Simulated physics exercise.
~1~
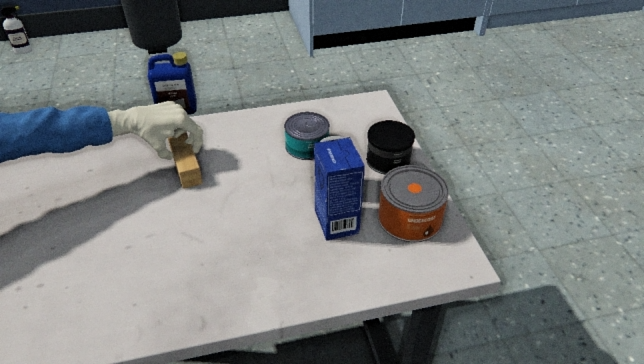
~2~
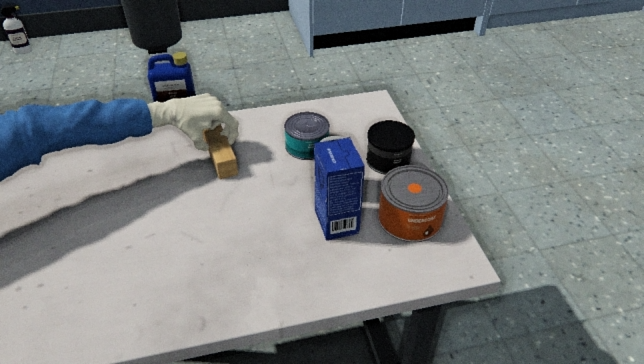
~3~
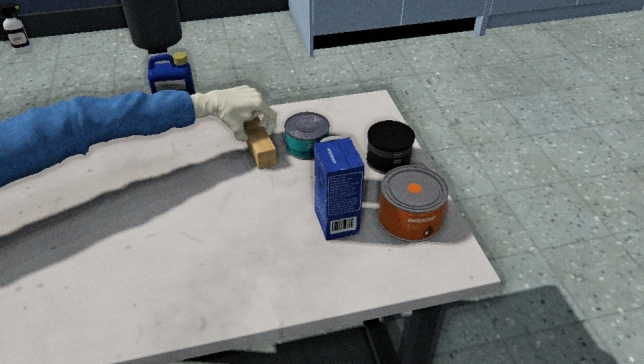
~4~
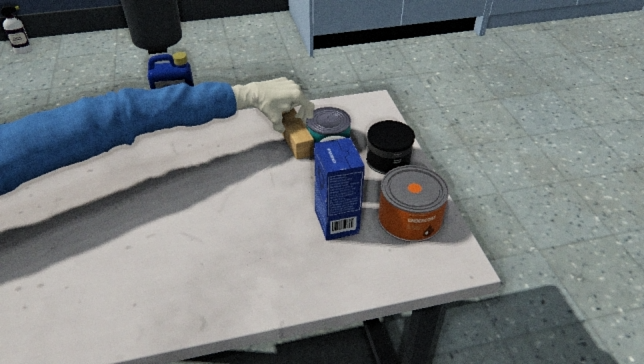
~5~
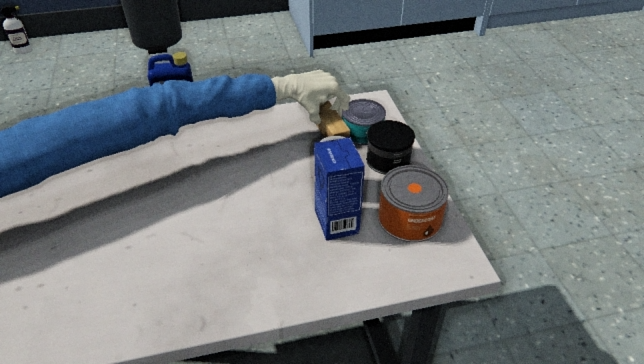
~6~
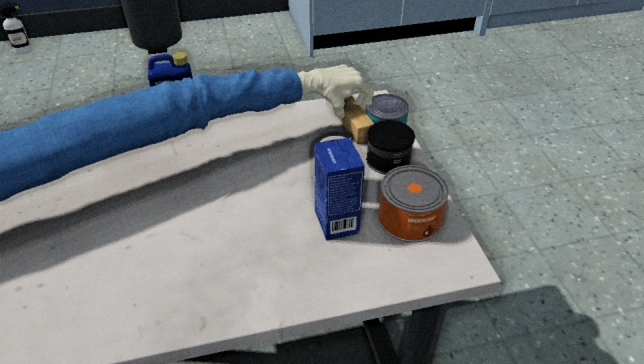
At first, a gloved hand in a blue sleeve holds a small wooden block on a pale table, left of a turquoise tub, a black tub, a tall blue carton and an orange tub. The arm reaches steadily right, sliding the block across the open surface toward the turquoise tub. The block meets the tub and pushes it right, along the far side of the table. The tub moves past the back of the black tub toward the far right corner. It ends there upright, still on the table, with the block beside it, while the carton and the black and orange tubs stay put.
